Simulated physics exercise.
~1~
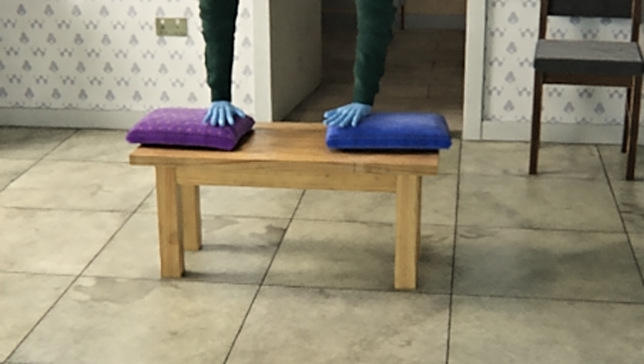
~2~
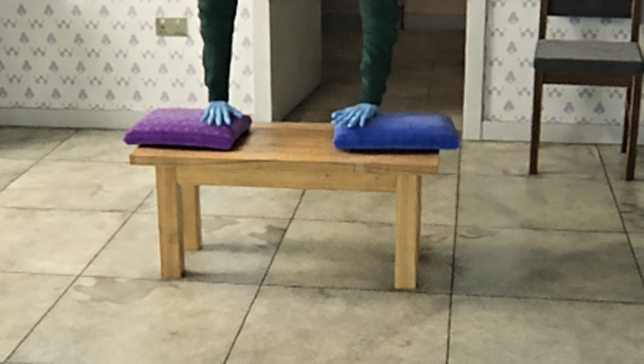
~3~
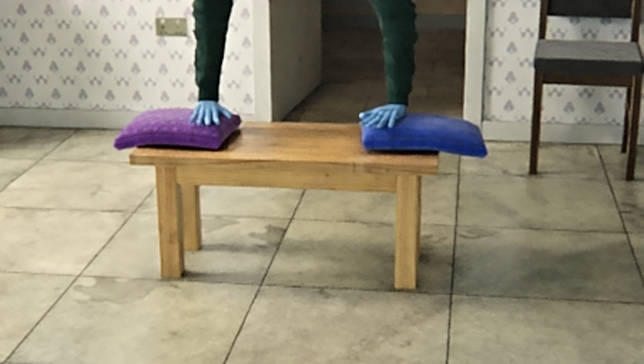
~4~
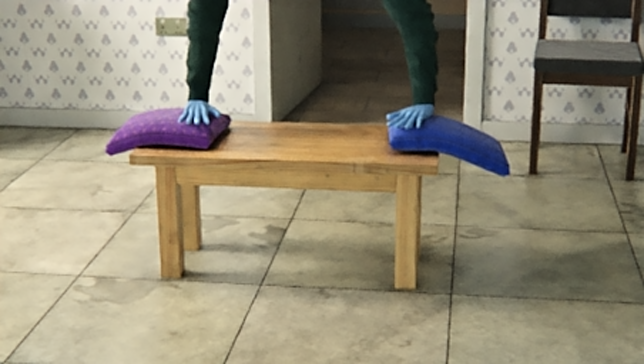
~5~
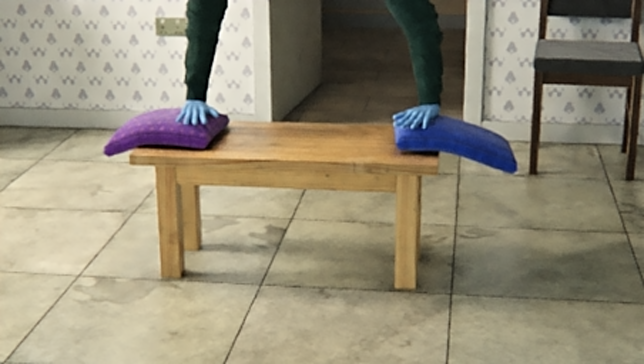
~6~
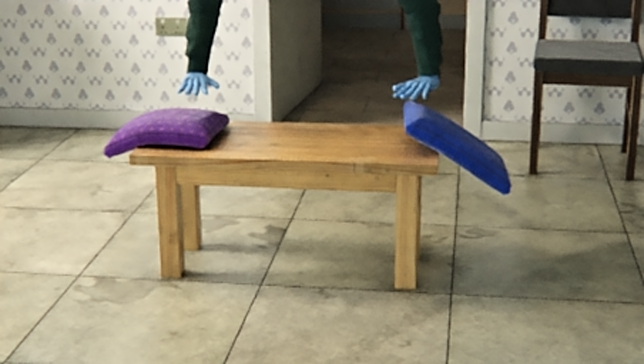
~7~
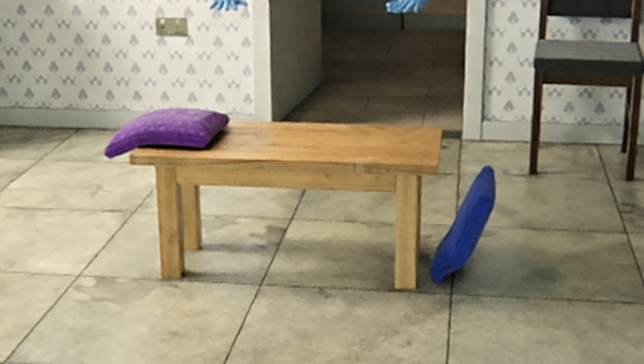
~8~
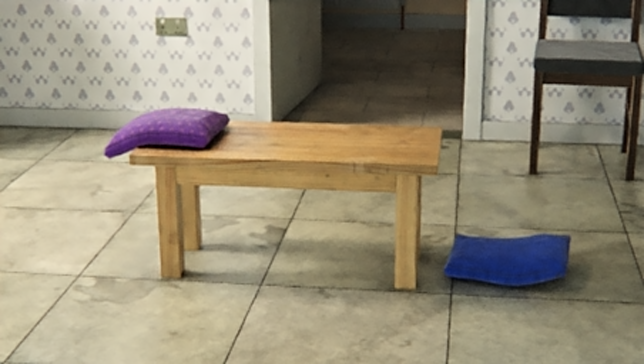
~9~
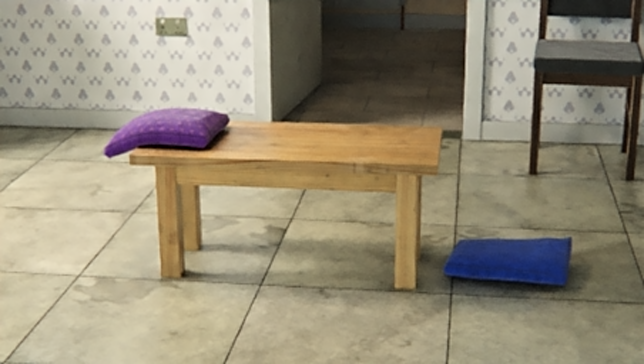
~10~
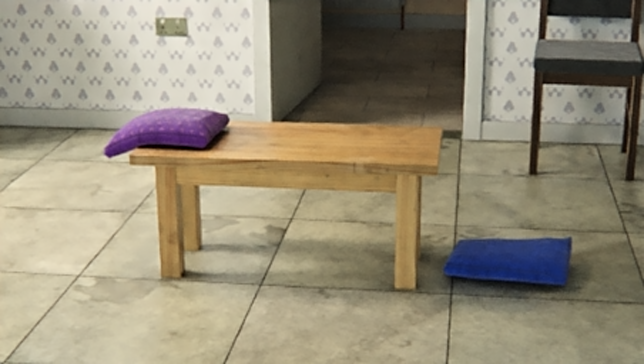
In this clip, two blue-gloved hands slide a purple pillow left and a blue pillow right over the ends of a wooden bench, then lift away. The blue pillow tips off and drops to the floor, while the purple one stays resting on the bench.
